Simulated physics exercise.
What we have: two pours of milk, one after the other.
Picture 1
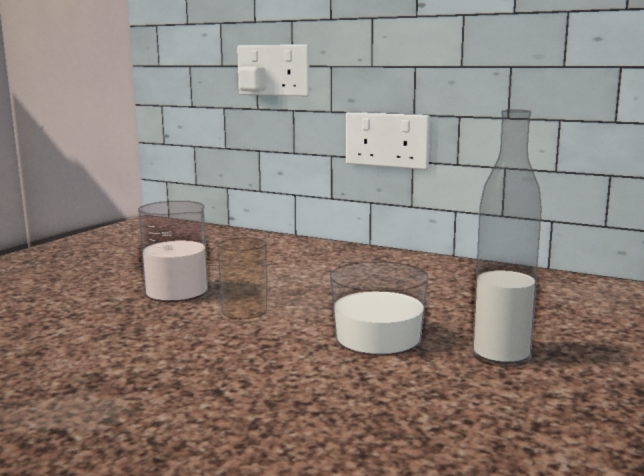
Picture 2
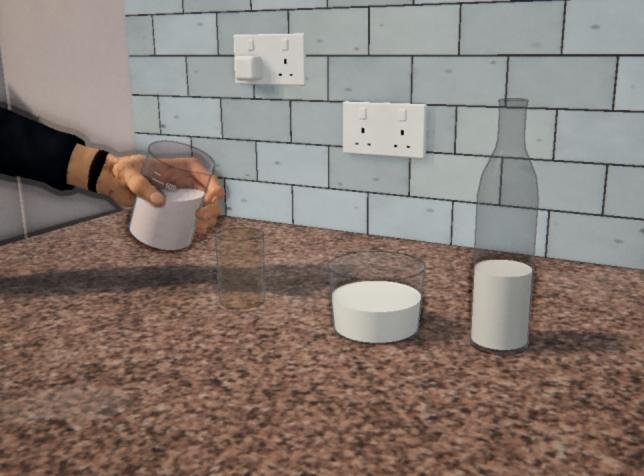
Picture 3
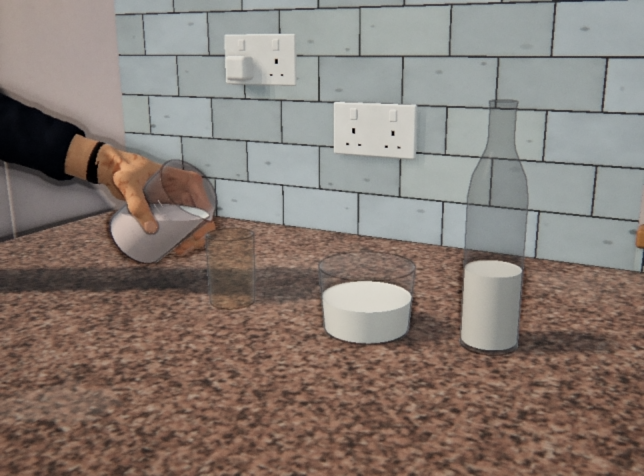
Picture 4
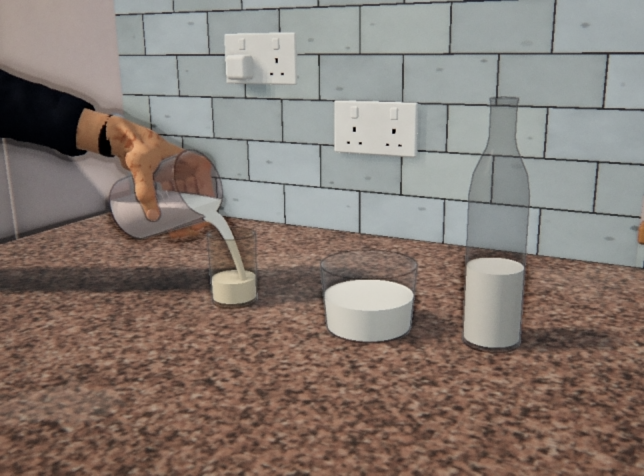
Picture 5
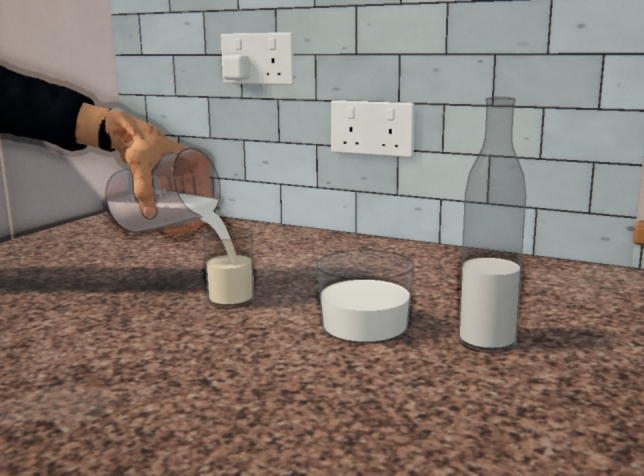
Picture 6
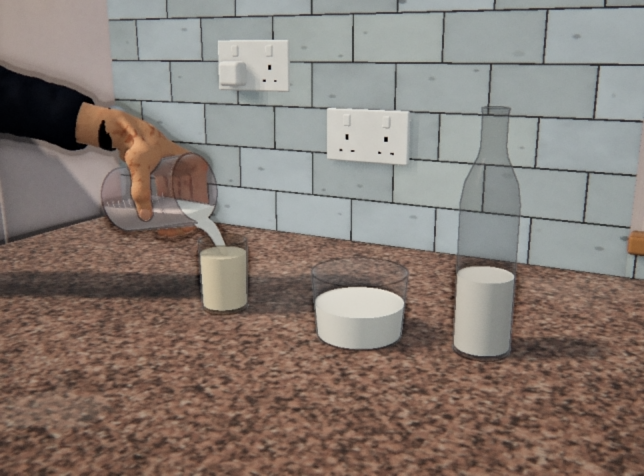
A hand lifting a beaker of milk at left, tilting it and pouring into a small glass beside a tub and bottle.
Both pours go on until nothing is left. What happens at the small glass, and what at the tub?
Left, the small glass runs over; right, the tub takes it all.
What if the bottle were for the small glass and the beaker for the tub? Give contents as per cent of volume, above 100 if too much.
About 110 and 100 per cent.
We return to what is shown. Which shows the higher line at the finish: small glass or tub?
Higher in the left one.
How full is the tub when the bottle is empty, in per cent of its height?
Roughly 80 per cent.
Shortly, the small glass is full to the brim, some went over its rim.
At the finish, the small glass is full to the brim, some went over its rim; the tub is about three quarters full.
